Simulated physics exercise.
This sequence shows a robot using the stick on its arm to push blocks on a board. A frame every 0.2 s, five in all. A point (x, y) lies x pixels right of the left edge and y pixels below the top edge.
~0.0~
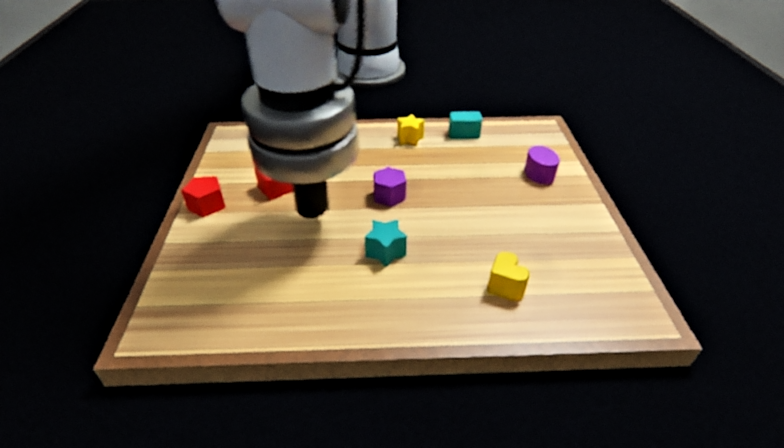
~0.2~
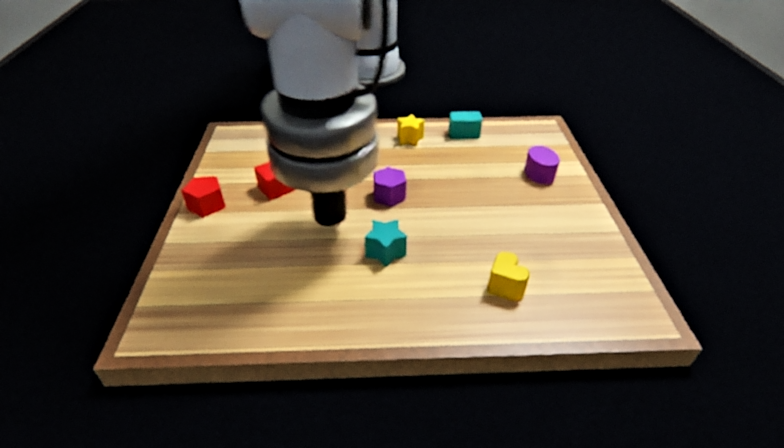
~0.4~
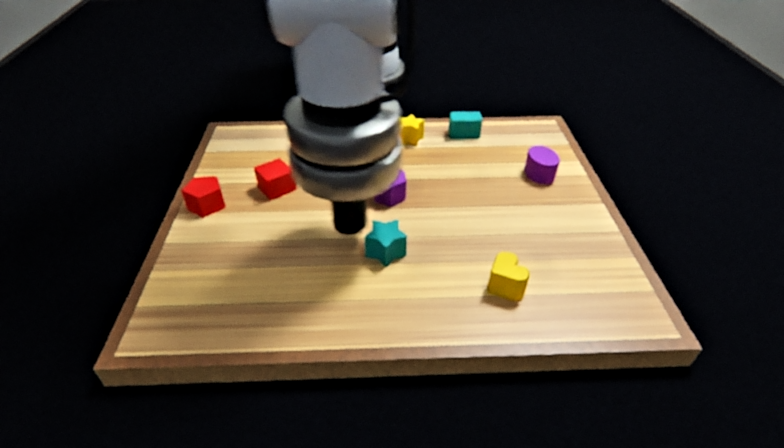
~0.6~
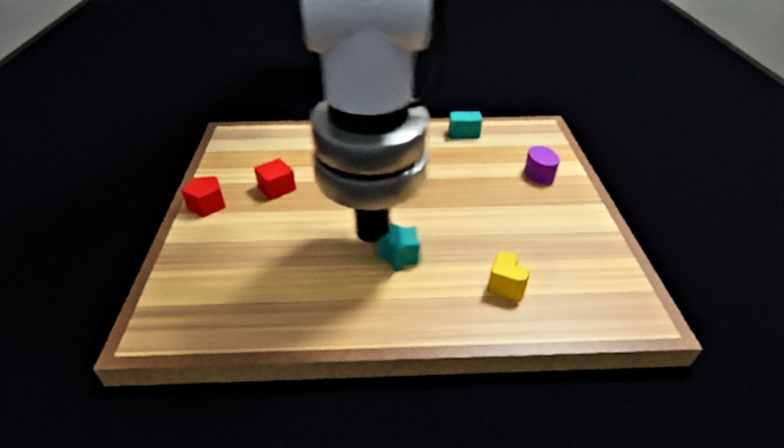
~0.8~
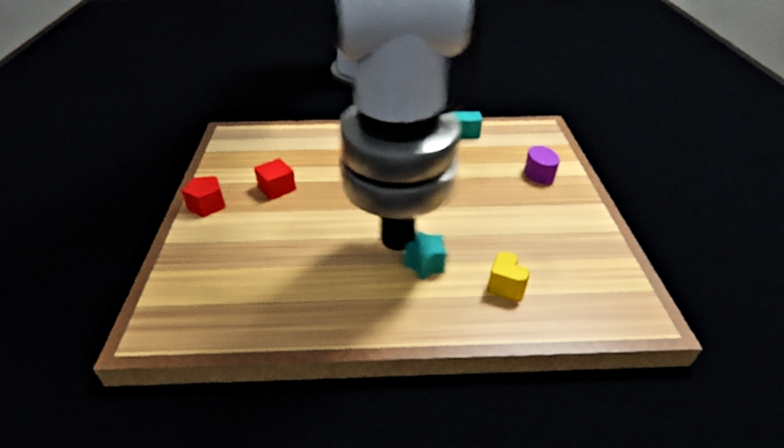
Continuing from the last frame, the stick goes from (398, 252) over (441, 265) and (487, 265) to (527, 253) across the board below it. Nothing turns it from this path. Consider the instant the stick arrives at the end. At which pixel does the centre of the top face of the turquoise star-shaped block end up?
The centre of its top will be at (521, 265).
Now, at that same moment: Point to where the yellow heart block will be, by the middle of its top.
At the end it should sit near (553, 285).
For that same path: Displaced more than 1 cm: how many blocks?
When the path ends, I think you'll find two blocks out of place by more than 1 cm.
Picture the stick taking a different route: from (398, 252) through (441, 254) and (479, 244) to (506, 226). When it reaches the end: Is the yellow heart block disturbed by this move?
That block stays in place.
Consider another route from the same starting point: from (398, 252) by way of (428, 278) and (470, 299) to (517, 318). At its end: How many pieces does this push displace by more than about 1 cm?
I expect two blocks to be moved by more than 1 cm.
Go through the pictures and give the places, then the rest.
Stick tip at (313, 208); block tops, turquoise star-shaped block at (386, 231); yellow heart block at (510, 266), in the first picture.
Stick at (331, 216); blocks unchanged, in the second picture.
Stick at (350, 224); blocks unchanged, in the third picture.
Stick at (373, 231); turquoise star-shaped block at (401, 236), in the fourth picture.
Stick at (398, 239); turquoise star-shaped block at (427, 244); yellow heart block at (510, 266), in the fifth picture.
The first path, step by step. One third of the way, stick at (442, 252); turquoise star-shaped block at (473, 259).
Two thirds of the way, stick at (490, 252); turquoise star-shaped block at (513, 267), turned 30° clockwise; yellow heart block at (547, 281).
At the end, stick at (530, 239); turquoise star-shaped block at (521, 265), turned 50° clockwise; yellow heart block at (553, 285).
